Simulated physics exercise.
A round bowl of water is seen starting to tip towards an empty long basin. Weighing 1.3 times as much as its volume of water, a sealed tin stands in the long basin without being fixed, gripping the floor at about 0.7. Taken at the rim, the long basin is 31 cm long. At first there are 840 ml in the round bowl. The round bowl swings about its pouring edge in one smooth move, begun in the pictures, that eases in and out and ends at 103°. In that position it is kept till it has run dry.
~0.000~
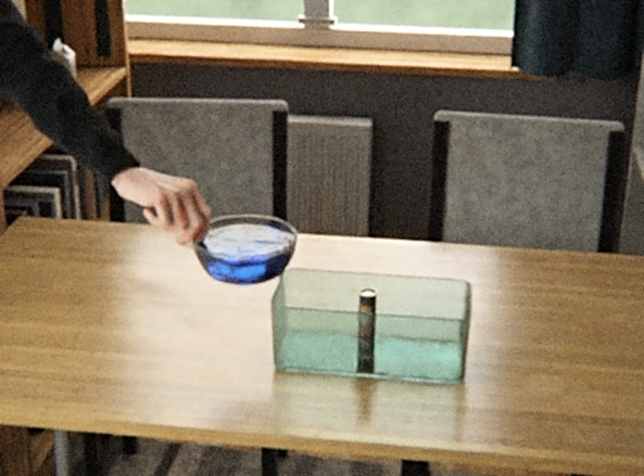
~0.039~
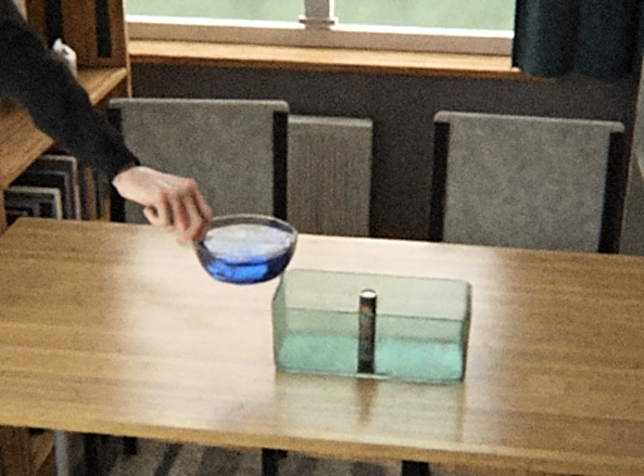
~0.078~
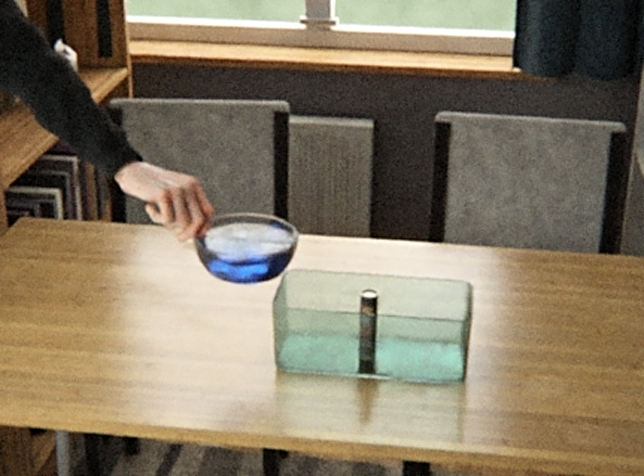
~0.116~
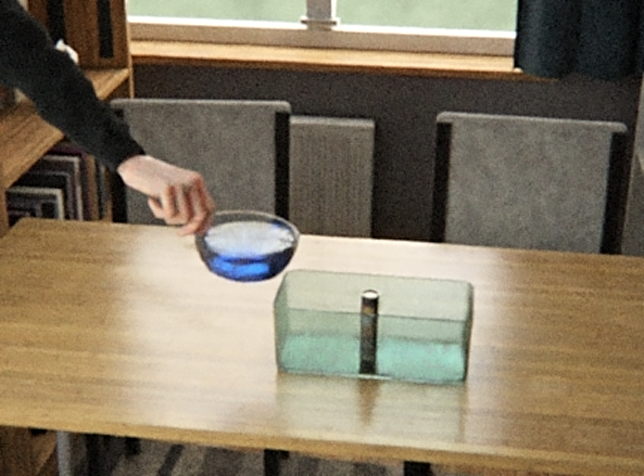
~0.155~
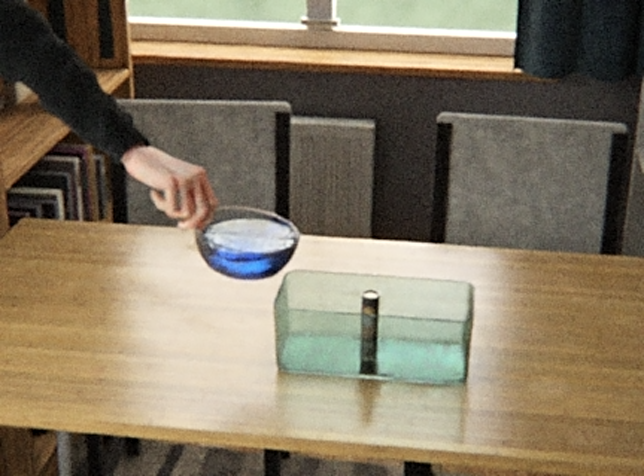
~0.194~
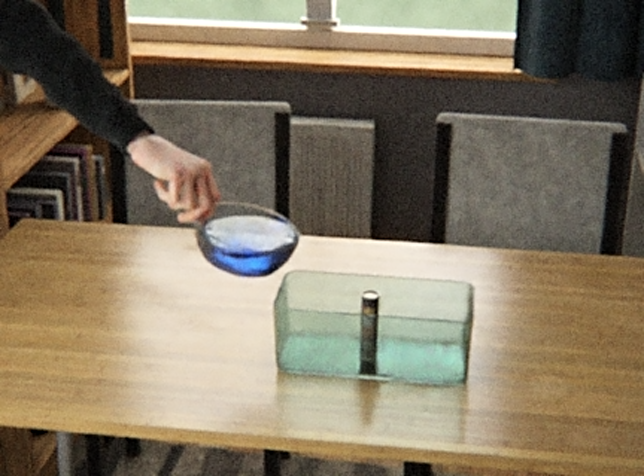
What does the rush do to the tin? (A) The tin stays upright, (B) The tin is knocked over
Answer: B.
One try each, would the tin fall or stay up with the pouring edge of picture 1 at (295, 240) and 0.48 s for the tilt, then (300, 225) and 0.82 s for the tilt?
Try 1: Tipped over; try 2: Still standing.
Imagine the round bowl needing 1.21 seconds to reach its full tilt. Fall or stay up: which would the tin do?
Then the tin tumbles.
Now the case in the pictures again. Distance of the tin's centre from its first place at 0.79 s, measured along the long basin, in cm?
Reading: Roughly 3 cm.
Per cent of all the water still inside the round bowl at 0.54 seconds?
Near 46 in a hundred.
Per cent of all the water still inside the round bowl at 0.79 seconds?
I reckon near 1 per cent still sits there.
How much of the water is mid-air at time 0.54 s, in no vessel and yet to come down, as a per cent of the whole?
Some 44 per cent.
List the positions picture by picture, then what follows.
The first picture shows tilt 0°; pouring edge (296, 239); surface from (197, 239) to (294, 245); the long basin's rim runs from (277, 288) to (471, 301); the tin's top is at (368, 295).
The second picture shows tilt 1°; pouring edge (296, 240); surface from (197, 239) to (295, 246).
The third picture shows tilt 2°; pouring edge (297, 240); surface from (199, 238) to (296, 245).
The fourth picture shows tilt 5°; pouring edge (298, 240); surface from (200, 236) to (296, 243).
The fifth picture shows tilt 9°; pouring edge (298, 241); surface from (200, 233) to (297, 241).
The sixth picture shows tilt 13°; pouring edge (298, 241); surface from (201, 229) to (297, 238).
By 0.54 s the tilt is 74° and 46 per cent is still to pour; the tin stands where it began.
By 0.79 s the tilt is 102° and 1 per cent is still to pour; the tin leans 34°.
By 1.05 s the tilt is 103° and 0 per cent is still to pour; the tin lies on its side.
By 1.33 s the tilt is 103° and 0 per cent is still to pour; the tin lies on its side.
At rest the tin lies on its side.
